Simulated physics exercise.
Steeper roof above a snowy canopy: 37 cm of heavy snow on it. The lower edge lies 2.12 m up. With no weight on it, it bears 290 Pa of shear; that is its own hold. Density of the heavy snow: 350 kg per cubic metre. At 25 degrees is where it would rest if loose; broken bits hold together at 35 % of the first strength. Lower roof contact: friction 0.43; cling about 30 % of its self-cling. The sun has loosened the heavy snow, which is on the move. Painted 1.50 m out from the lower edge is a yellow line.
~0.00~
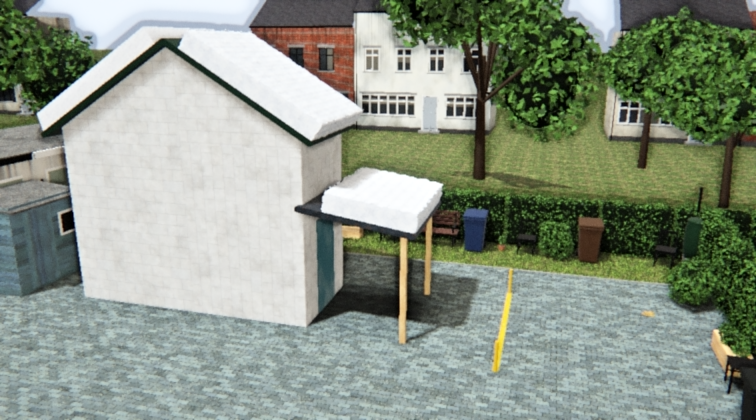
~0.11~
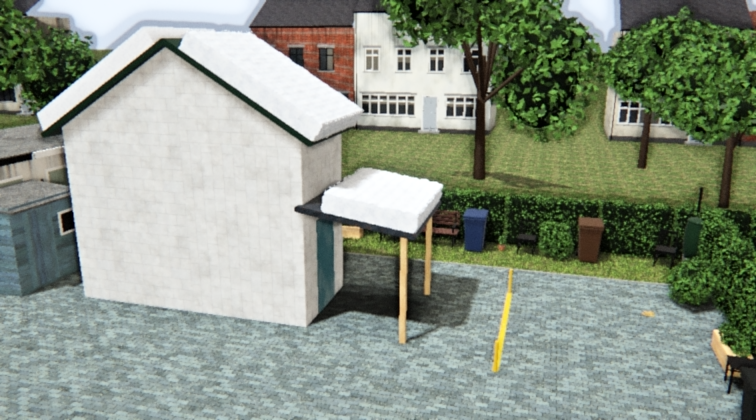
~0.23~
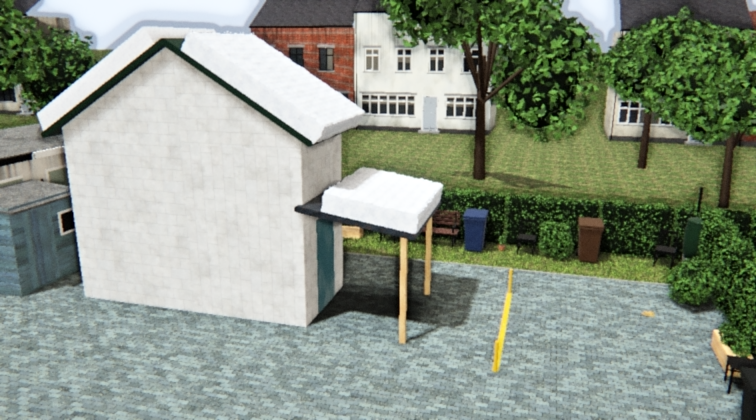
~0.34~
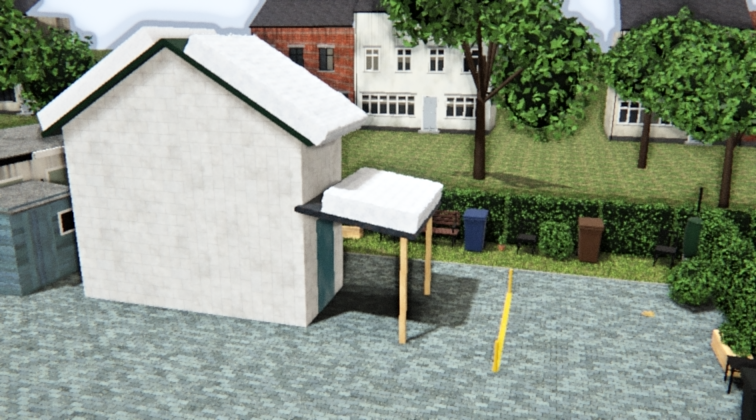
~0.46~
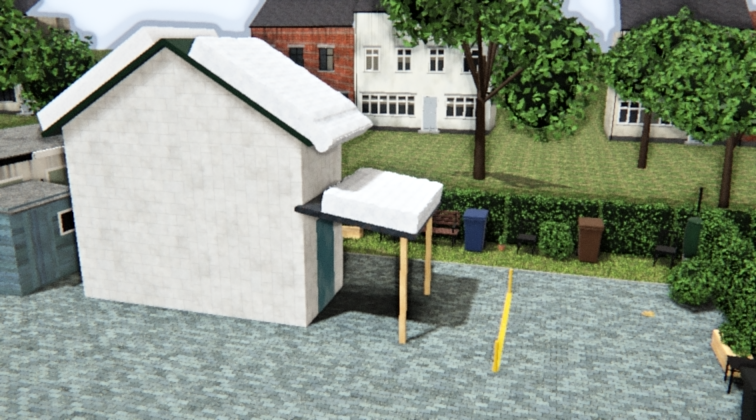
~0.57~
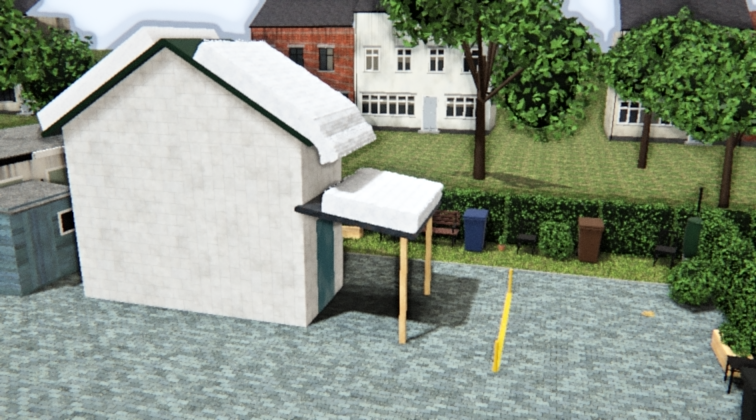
The clip shows a white building with thick snow on its steep roof above a snow-topped canopy; the right-hand snow slab slides slowly down the slope, extends past the roof's lower edge, and begins cracking near its overhanging end.
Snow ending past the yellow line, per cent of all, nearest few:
33 %.
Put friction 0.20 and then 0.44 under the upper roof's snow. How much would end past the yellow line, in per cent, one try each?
It would be 40 % the first time and 25 % the second.
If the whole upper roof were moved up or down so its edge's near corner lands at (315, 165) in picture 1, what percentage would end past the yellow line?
20 per cent or so.
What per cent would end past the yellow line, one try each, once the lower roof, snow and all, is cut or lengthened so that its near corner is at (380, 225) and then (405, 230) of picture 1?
35 %, then 35 %.
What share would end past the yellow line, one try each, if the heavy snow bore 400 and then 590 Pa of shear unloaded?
About 30 % first, about 25 % second.
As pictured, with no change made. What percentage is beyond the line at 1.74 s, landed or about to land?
0 %.
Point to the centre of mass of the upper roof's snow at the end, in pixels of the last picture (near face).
Pretty much at (481, 300), I'd say.
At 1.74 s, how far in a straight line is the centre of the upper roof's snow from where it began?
2.8 m.
After 1.10 s, none is below the lower edge and 0 % is past the line.
After 1.74 s, none is below the lower edge and 0 % is past the line.
After 2.37 s, 47 % is below the lower edge and 12 % is past the line.
After 3.00 s, 57 % is below the lower edge and 33 % is past the line.
After 3.90 s, 58 % is below the lower edge and 33 % is past the line.
